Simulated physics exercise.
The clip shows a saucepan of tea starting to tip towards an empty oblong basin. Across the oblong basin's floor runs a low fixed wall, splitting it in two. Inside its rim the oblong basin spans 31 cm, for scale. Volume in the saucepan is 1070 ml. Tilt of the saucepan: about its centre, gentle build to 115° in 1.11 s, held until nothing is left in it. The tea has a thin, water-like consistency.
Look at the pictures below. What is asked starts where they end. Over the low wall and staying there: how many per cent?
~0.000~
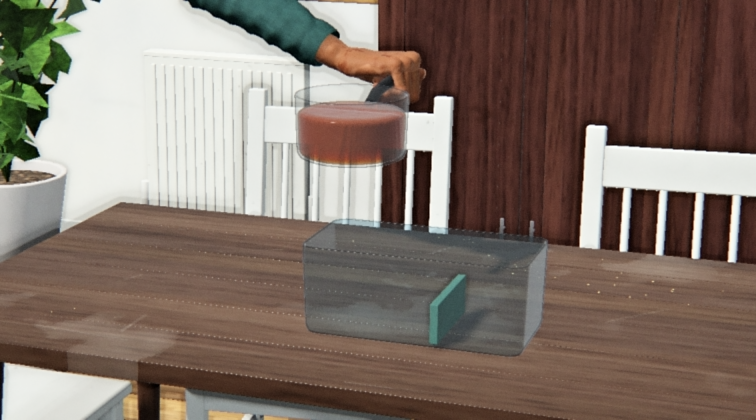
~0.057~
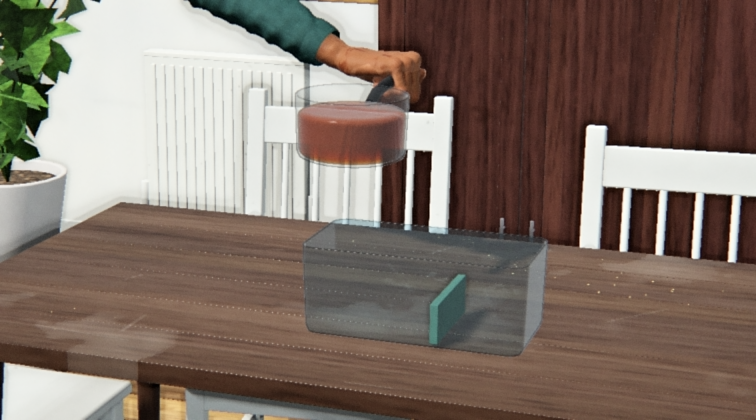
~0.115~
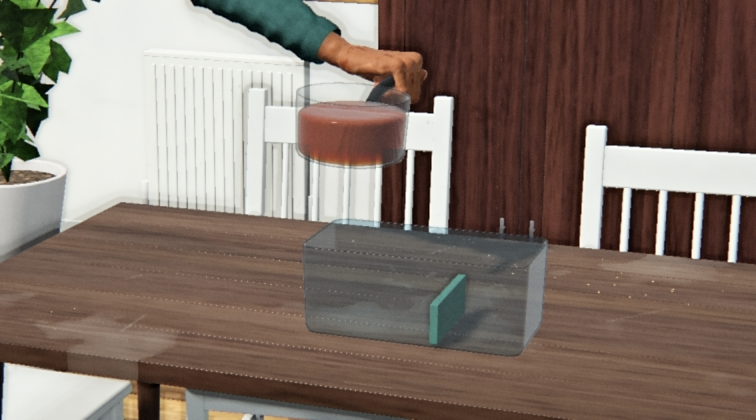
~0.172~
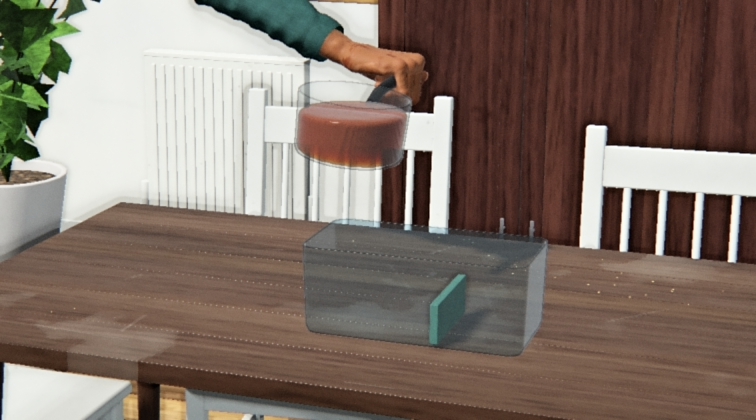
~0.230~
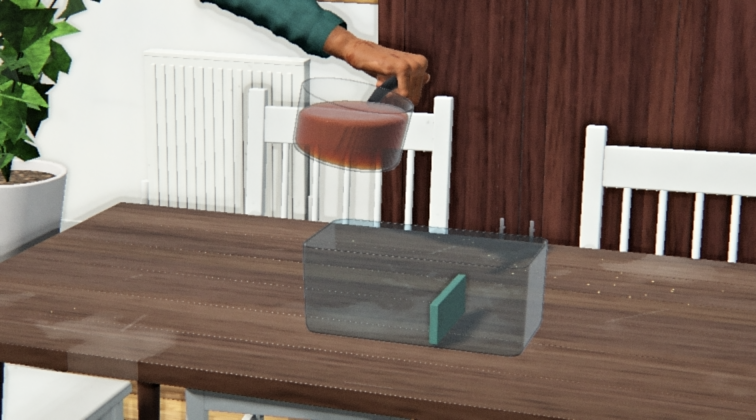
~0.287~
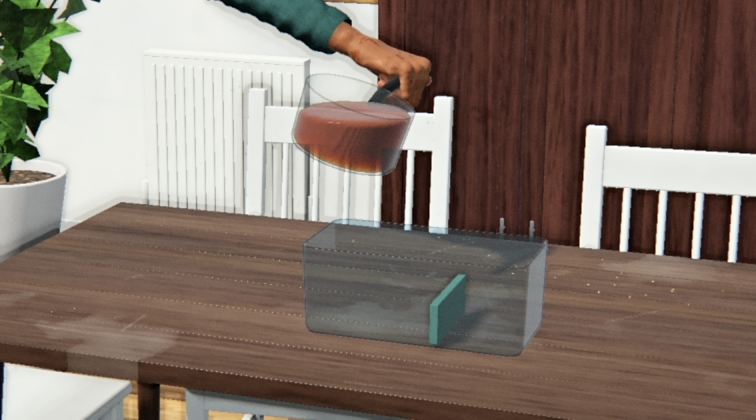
48 out of 100.
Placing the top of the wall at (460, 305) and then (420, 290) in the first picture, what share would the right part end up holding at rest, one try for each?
Respectively close to 35 and 75 %.
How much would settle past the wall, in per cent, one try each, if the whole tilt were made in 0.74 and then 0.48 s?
In order, 30 and 20 per cent.
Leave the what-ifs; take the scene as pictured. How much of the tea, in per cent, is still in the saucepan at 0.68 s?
About 50 per cent.
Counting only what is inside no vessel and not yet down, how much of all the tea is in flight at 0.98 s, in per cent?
Airborne fraction: Approx. 10 %.
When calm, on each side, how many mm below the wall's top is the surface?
On the left it's about 36 mm; on the right, about 26 mm.
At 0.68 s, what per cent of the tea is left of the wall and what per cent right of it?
Lab note: Left near 3 %, right near 12.
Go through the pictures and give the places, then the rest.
The first frame shows tilt 0°; pouring edge (406, 99); surface from (303, 108) to (405, 115); the oblong basin's rim runs from (319, 233) to (538, 255); the wall's top is at (449, 290).
The second frame shows tilt 1°; pouring edge (406, 100); surface from (303, 107) to (405, 115).
The third frame shows tilt 3°; pouring edge (407, 103); surface from (303, 106) to (406, 116).
The fourth frame shows tilt 7°; pouring edge (408, 106); surface from (304, 106) to (406, 117).
The fifth frame shows tilt 12°; pouring edge (410, 112); surface from (304, 107) to (408, 117).
The sixth frame shows tilt 18°; pouring edge (411, 118); surface from (303, 108) to (410, 118).
After 0.68 s the tilt is 78° and 50 per cent is still to pour, 3 is left of the wall and 11 right of it.
After 0.98 s the tilt is 111° and 7 per cent is still to pour, 35 is left of the wall and 49 right of it.
After 1.28 s the tilt is 115° and 0 per cent is still to pour, 51 is left of the wall and 48 right of it.
After 1.61 s the tilt is 115° and 0 per cent is still to pour, 51 is left of the wall and 48 right of it.
In the end 51 per cent lies left of the wall, 48 right of it and 1 outside.
